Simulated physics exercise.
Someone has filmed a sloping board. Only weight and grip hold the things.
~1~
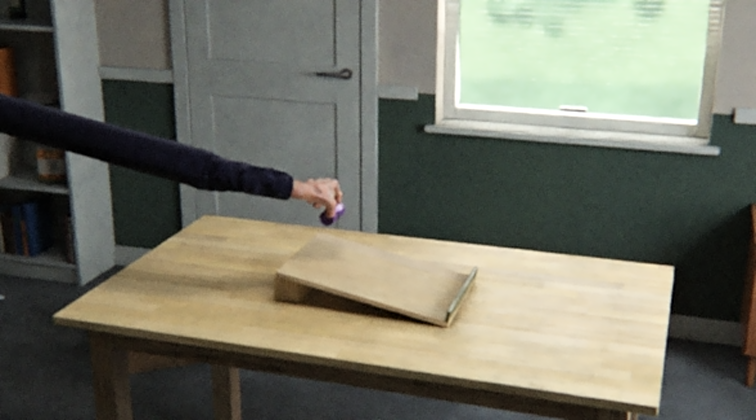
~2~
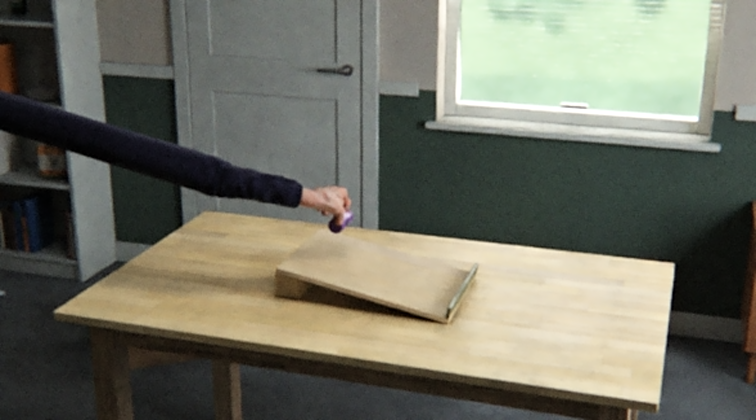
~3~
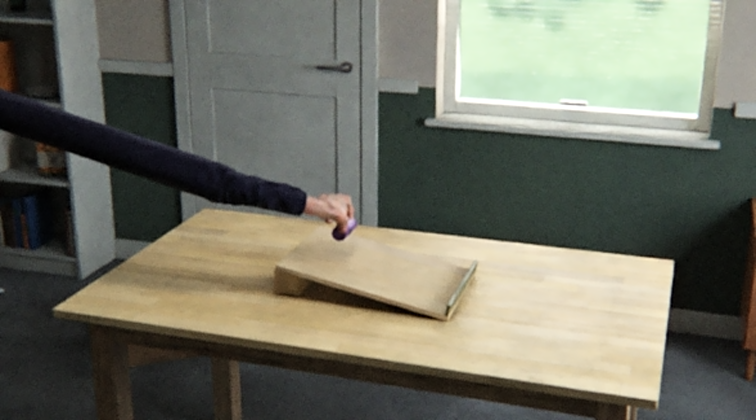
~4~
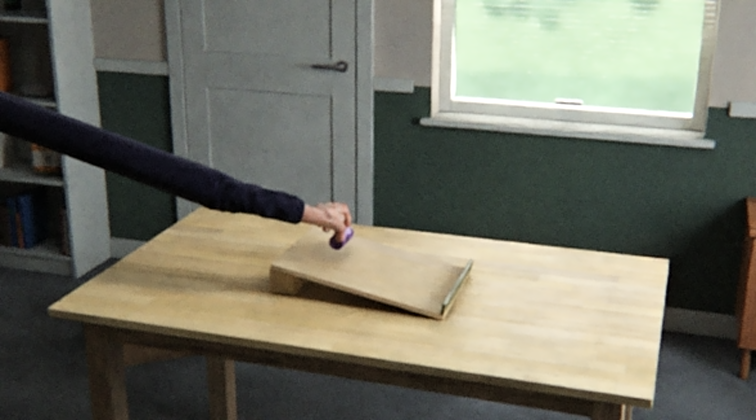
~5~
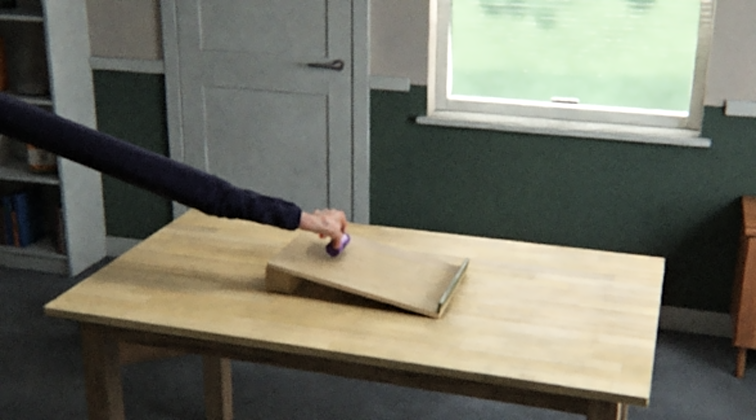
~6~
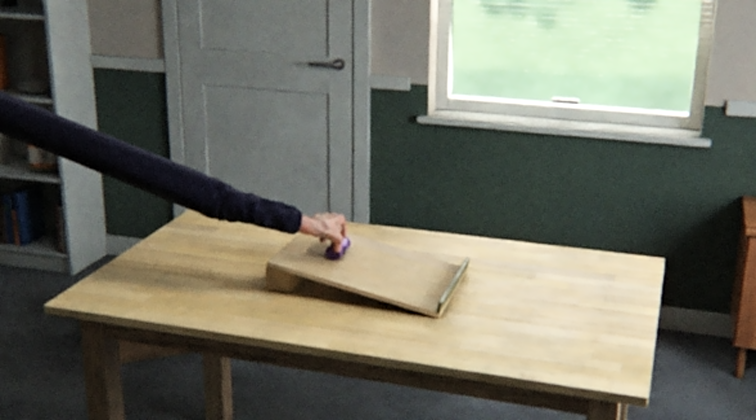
A hand at the end of a dark-sleeved arm lowered a small purple object over a sloping board on a wooden table, then set it down near the board's raised end and kept hold of it.
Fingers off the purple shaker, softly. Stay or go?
In the end the purple shaker goes downhill.
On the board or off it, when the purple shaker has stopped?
The purple shaker stops on the board.
Then, 0.60 s after the last picture, purple shaker rolled well along near (376, 259).
Then, 0.80 s after the last picture, purple shaker rolled well along near (413, 270).
At rest, moved from the start, purple shaker. Seen from the same camera at the end, purple shaker near (445, 279). The purple shaker slides or rolls down.
